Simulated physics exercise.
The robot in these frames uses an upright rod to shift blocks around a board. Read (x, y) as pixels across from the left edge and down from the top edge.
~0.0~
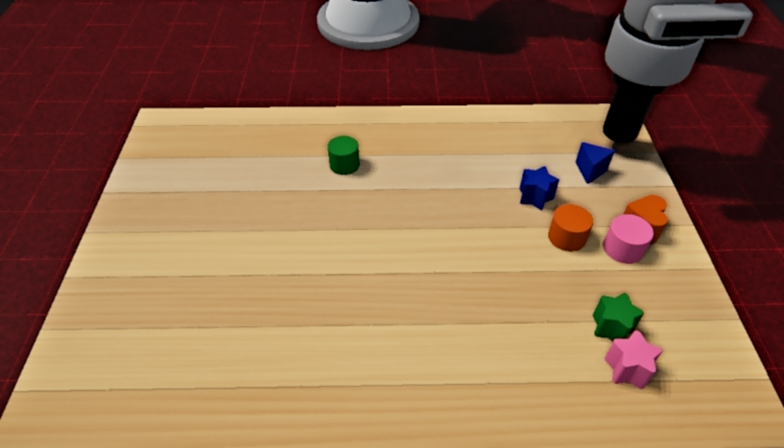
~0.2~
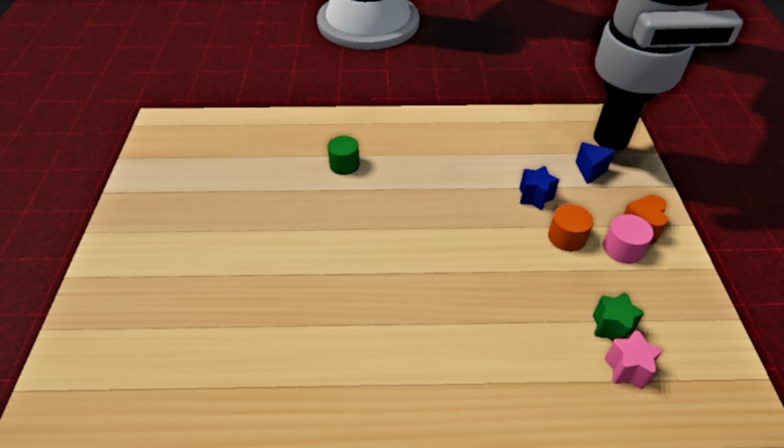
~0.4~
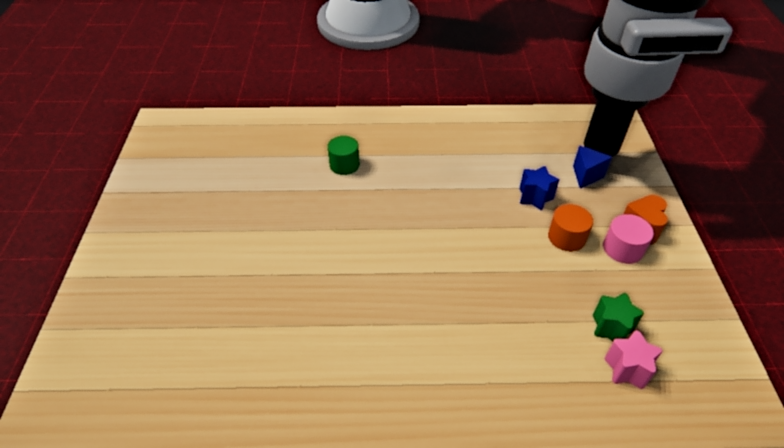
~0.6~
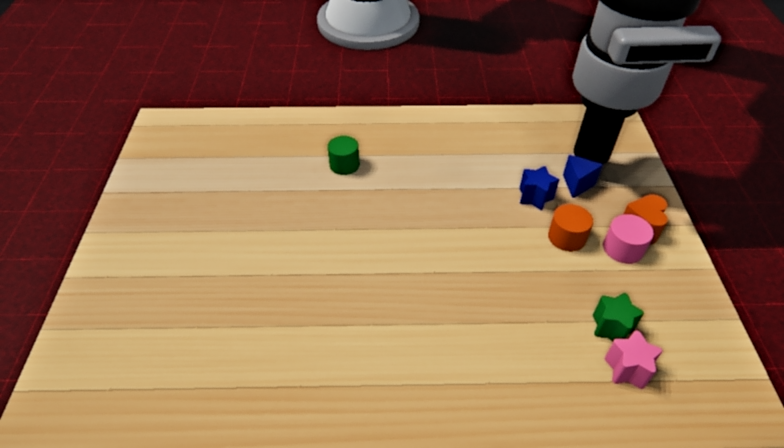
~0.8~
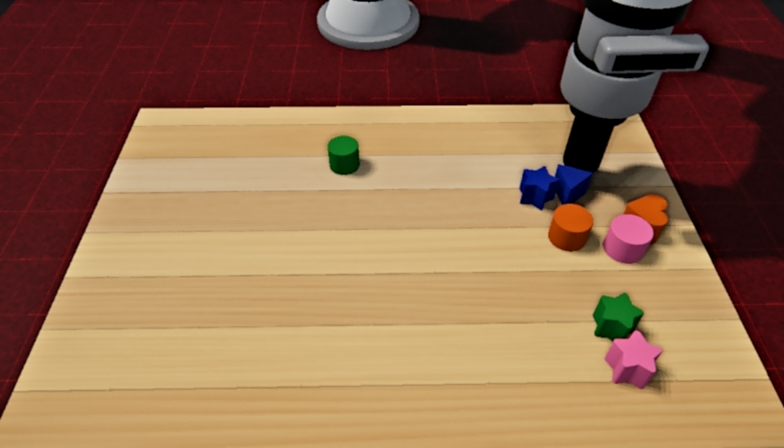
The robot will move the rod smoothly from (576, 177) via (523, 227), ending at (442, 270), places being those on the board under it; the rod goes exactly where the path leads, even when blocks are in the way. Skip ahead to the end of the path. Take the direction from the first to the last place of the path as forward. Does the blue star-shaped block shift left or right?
To the right.
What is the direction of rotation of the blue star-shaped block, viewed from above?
It turns clockwise.
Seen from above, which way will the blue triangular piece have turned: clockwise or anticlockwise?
Anticlockwise.
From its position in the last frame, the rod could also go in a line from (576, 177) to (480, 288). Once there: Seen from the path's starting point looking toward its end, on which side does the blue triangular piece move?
Over to the left.
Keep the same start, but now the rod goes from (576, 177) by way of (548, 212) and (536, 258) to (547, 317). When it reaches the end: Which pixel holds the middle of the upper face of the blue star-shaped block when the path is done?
I think it will end close to (510, 192).
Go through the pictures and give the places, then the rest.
The first frame shows rod tip (619, 133); block tops, blue star-shaped block (540, 177); orange disc (574, 217); blue triangular piece (597, 152); pink disc (633, 229).
The second frame shows rod (611, 140); blocks unchanged.
The third frame shows rod (601, 148); blue triangular piece (593, 157).
The fourth frame shows rod (591, 155); blue triangular piece (584, 165).
The fifth frame shows rod (580, 164); blue star-shaped block (540, 177); orange disc (574, 217); blue triangular piece (574, 175); pink disc (633, 229).
The first path, step by step. One third of the way, rod (547, 198); blue star-shaped block (510, 190), turned 80° clockwise; orange disc (574, 228); blue triangular piece (545, 214).
Two thirds of the way, rod (500, 231); blue star-shaped block (491, 195); orange disc (574, 228); blue triangular piece (532, 241), turned 55° anticlockwise.
At the end, rod (443, 258); blue star-shaped block (491, 195), turned 165° clockwise; orange disc (574, 228); blue triangular piece (532, 241), turned 55° anticlockwise; pink disc in place.
